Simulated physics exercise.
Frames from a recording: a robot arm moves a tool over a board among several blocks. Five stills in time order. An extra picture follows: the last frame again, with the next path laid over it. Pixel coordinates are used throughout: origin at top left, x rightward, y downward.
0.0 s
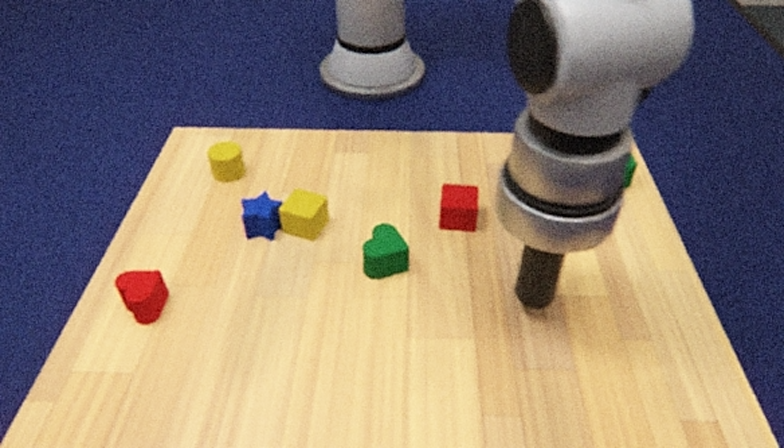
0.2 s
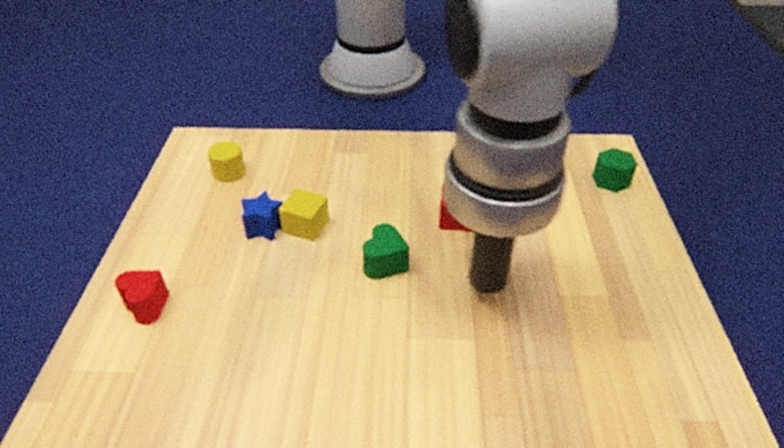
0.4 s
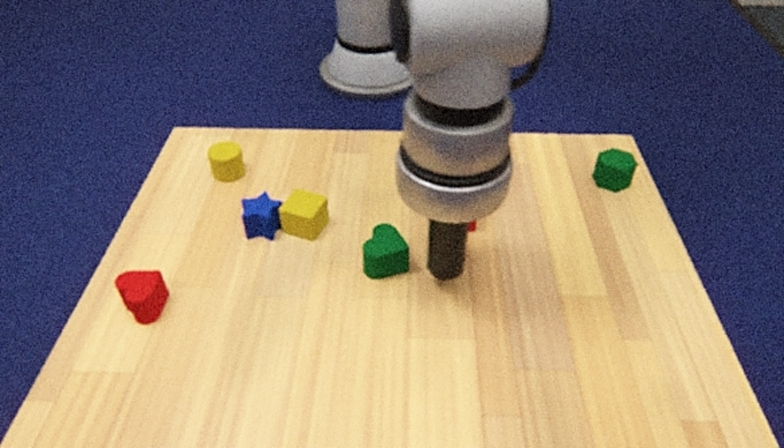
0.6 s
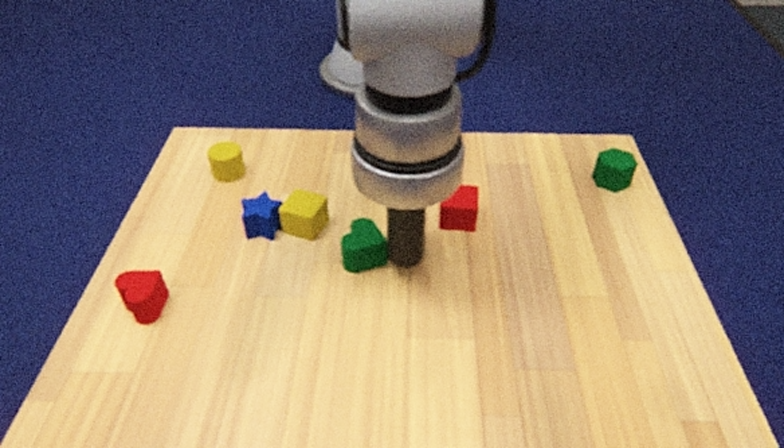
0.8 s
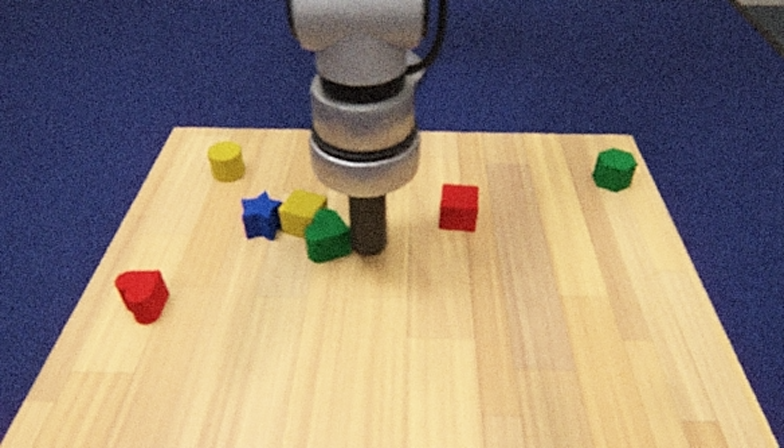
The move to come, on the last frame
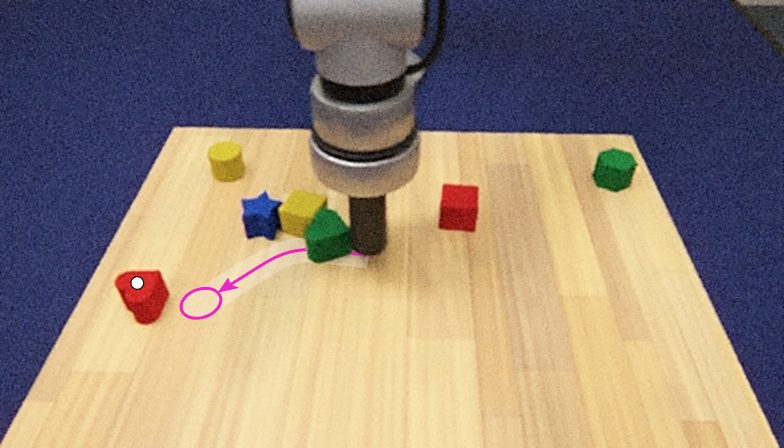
Robot arm moving left across a wooden board, its dark tool pushing a green heart block up beside a yellow block.
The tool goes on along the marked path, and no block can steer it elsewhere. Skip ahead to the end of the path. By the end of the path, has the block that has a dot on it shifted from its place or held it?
At the moment the path ends, the block that has a dot on it still stands where it did.
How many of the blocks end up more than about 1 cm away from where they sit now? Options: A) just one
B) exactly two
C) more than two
(C)
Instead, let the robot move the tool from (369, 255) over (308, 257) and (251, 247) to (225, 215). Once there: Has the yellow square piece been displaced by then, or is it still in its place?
If the tool follows that path, the yellow square piece ends up shifted.
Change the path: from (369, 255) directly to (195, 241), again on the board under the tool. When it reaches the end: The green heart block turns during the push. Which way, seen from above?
It twists with the clock when seen from above.
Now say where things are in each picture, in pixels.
The first frame shows tip of the tool at (534, 294), middles of tops, red heart block at (137, 283), blue star at (260, 205), yellow square piece at (303, 203), green heart block at (385, 240).
The second frame shows tool at (488, 280), nothing pushed.
The third frame shows tool at (445, 267), nothing pushed.
The fourth frame shows tool at (406, 255), green heart block at (363, 234).
The fifth frame shows tool at (369, 244), red heart block at (137, 283), blue star at (260, 205), yellow square piece at (303, 203), green heart block at (326, 225).
The line goes from (369, 255) by way of (311, 250) and (255, 269) to (201, 303); the dot is on the red heart block.
What follows on the original path. One third of the way, tool at (308, 238); blue star at (246, 199), turned 50° anticlockwise; yellow square piece at (283, 187), turned 60° clockwise; green heart block at (270, 215), turned 25° clockwise.
Two thirds of the way, tool at (251, 258); blue star at (238, 195), turned 20° anticlockwise; yellow square piece at (283, 187), turned 60° clockwise; green heart block at (247, 218), turned 80° clockwise.
At the end, tool at (197, 291); red heart block unmoved; blue star at (238, 195), turned 20° anticlockwise; yellow square piece at (283, 187), turned 60° clockwise; green heart block at (247, 218), turned 80° clockwise.
